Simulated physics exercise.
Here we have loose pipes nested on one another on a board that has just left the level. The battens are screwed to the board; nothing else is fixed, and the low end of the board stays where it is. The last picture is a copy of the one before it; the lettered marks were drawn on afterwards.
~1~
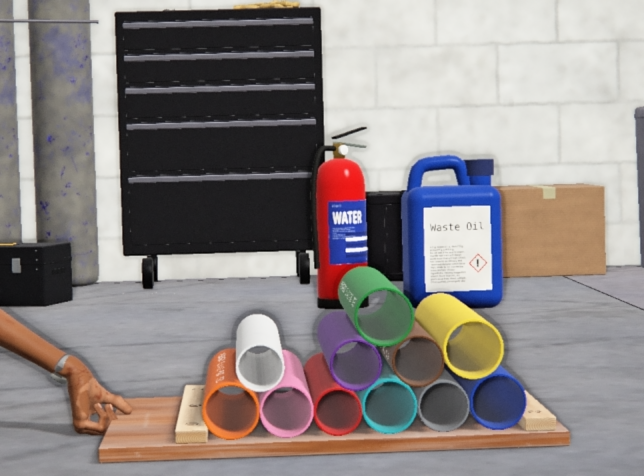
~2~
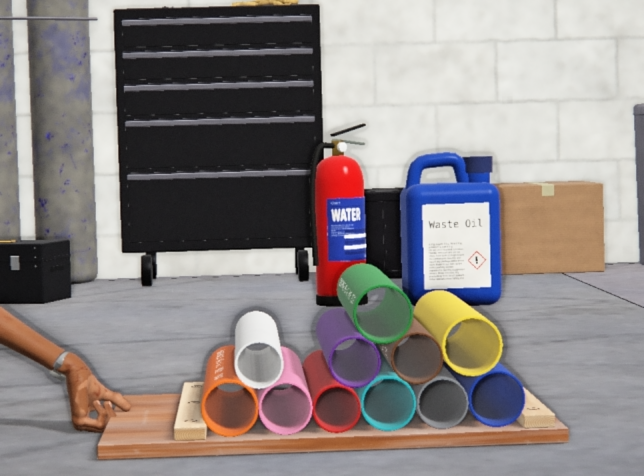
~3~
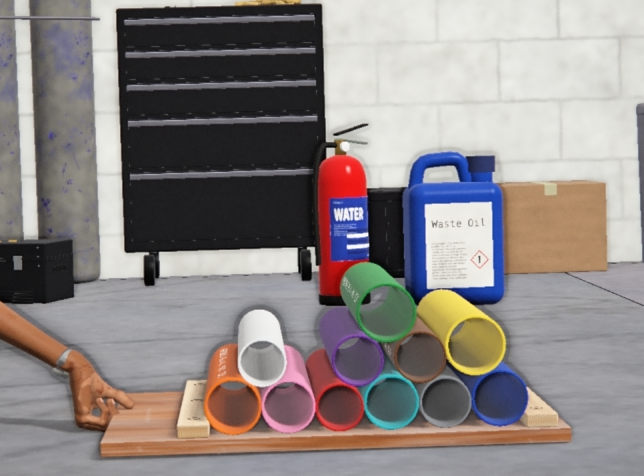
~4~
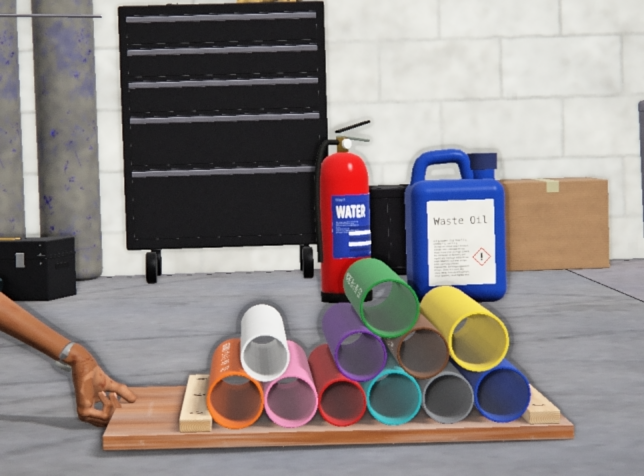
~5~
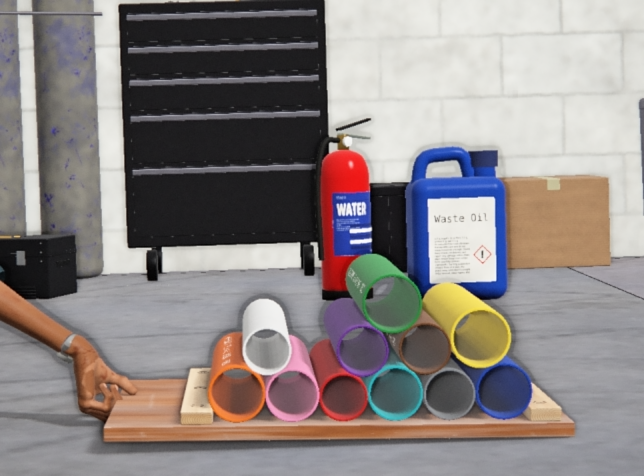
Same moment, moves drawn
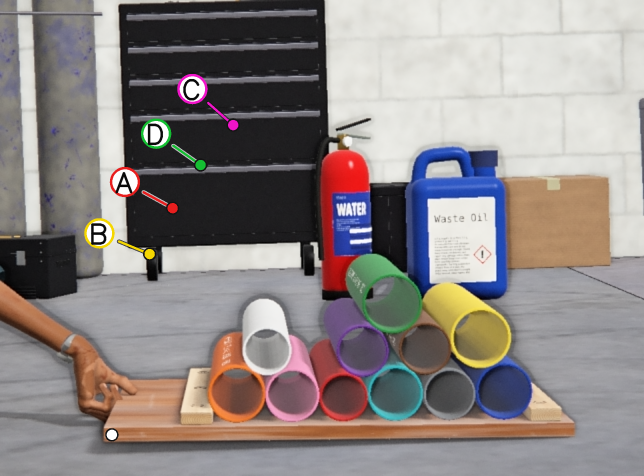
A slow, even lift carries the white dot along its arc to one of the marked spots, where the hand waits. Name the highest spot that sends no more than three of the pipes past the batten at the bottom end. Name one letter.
Raise it to B.
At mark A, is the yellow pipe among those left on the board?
No.
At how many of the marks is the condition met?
The number is one.
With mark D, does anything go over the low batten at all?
Yes, at D.
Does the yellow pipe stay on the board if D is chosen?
The yellow pipe: No.
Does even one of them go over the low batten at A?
At A: Yes.
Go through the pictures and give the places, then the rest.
The first frame shows red pipe (338, 412); turquoise pipe (389, 407); grey pipe (443, 406).
The second frame shows grey pipe (442, 403); blue pipe (497, 399).
The third frame shows board (329, 410); orange pipe (233, 407); white pipe (262, 363); yellow pipe (475, 345).
The fourth frame shows board (331, 405); orange pipe (235, 401); pink pipe (291, 401).
The fifth frame shows board (332, 400); orange pipe (237, 394); pink pipe (292, 395).
On the marked copy, A at (173, 208); B at (150, 254); C at (233, 125); D at (200, 165); the white dot at (112, 435).
Following B. Soon after the start, board at 15°.
Later, board at 24°.
In the end, board at 24°, one over the low batten (yellow).
As for the rest, A eleven over the low batten; C eleven over the low batten; D eleven over the low batten.
